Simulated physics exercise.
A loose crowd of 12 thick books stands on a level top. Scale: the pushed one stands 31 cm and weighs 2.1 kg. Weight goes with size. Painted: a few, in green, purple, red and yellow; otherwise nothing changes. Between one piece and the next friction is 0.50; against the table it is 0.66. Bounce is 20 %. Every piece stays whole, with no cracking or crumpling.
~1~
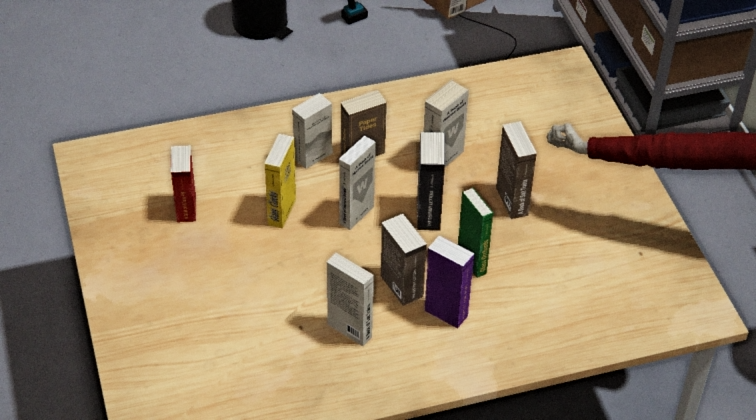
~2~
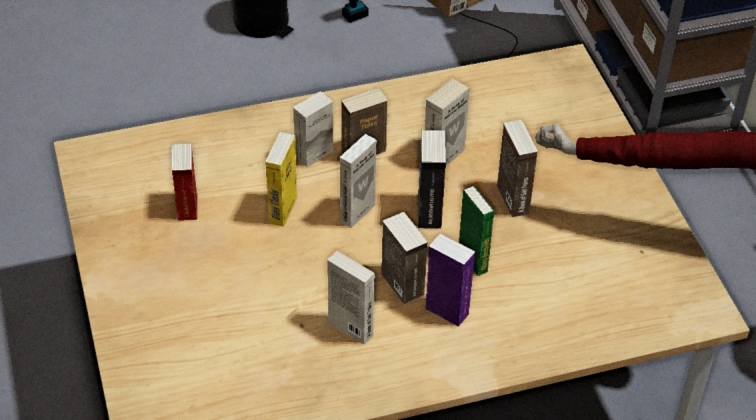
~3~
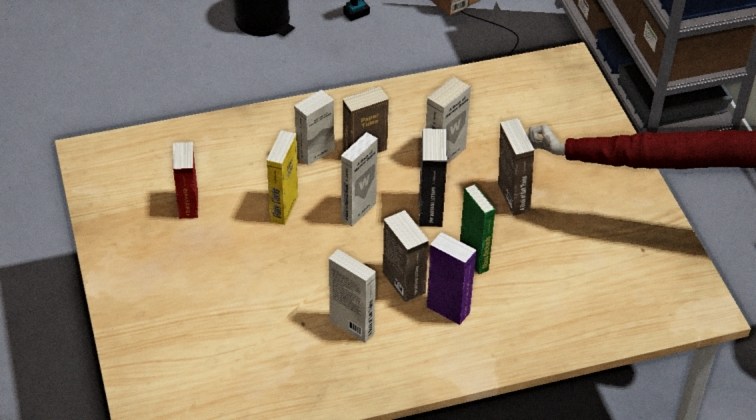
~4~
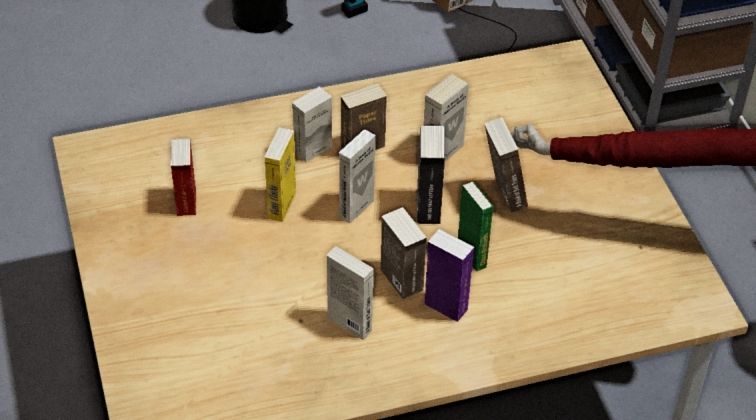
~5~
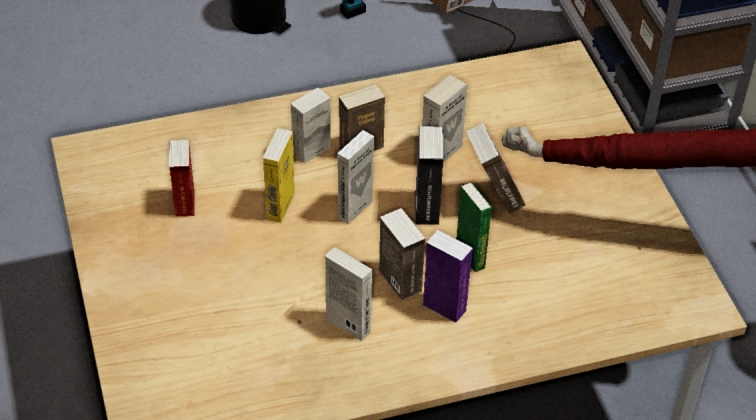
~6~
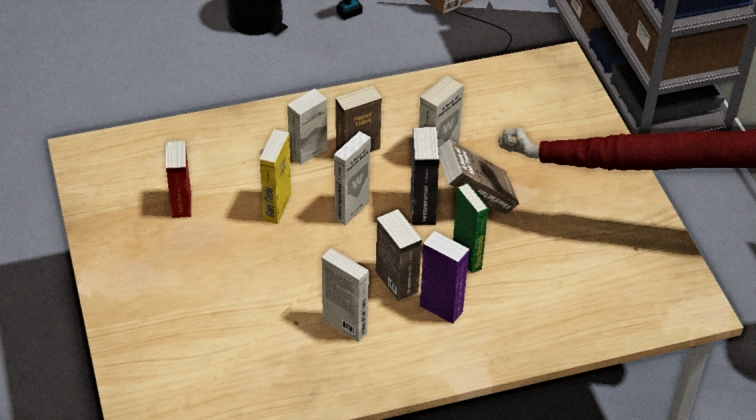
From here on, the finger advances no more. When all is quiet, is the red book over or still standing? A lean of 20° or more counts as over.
Result: Book fallen.
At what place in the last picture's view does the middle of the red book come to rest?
It ends up at about (129, 196) in the last picture.
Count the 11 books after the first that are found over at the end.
Count: 4.
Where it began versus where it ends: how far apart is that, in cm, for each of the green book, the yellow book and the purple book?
The green one ends 0 cm from where it began, the yellow one 20 cm, and the purple one 0 cm.
Then, 0.33 s past the last view, 1 of the 11 other books over; red book unmoved.
Then, 0.65 s past the last view, 2 of the 11 other books over; red book unmoved; yellow book 9° from how it stood.
Then, 0.93 s past the last view, 4 of the 11 other books over; red book 39° from how it stood; yellow book lying flat.
In the end, 4 of the 11 other books over; red book lying flat; yellow book lying flat; green book unmoved. Seven left standing. From the last view, middles, red book near (129, 196), yellow book near (223, 197).
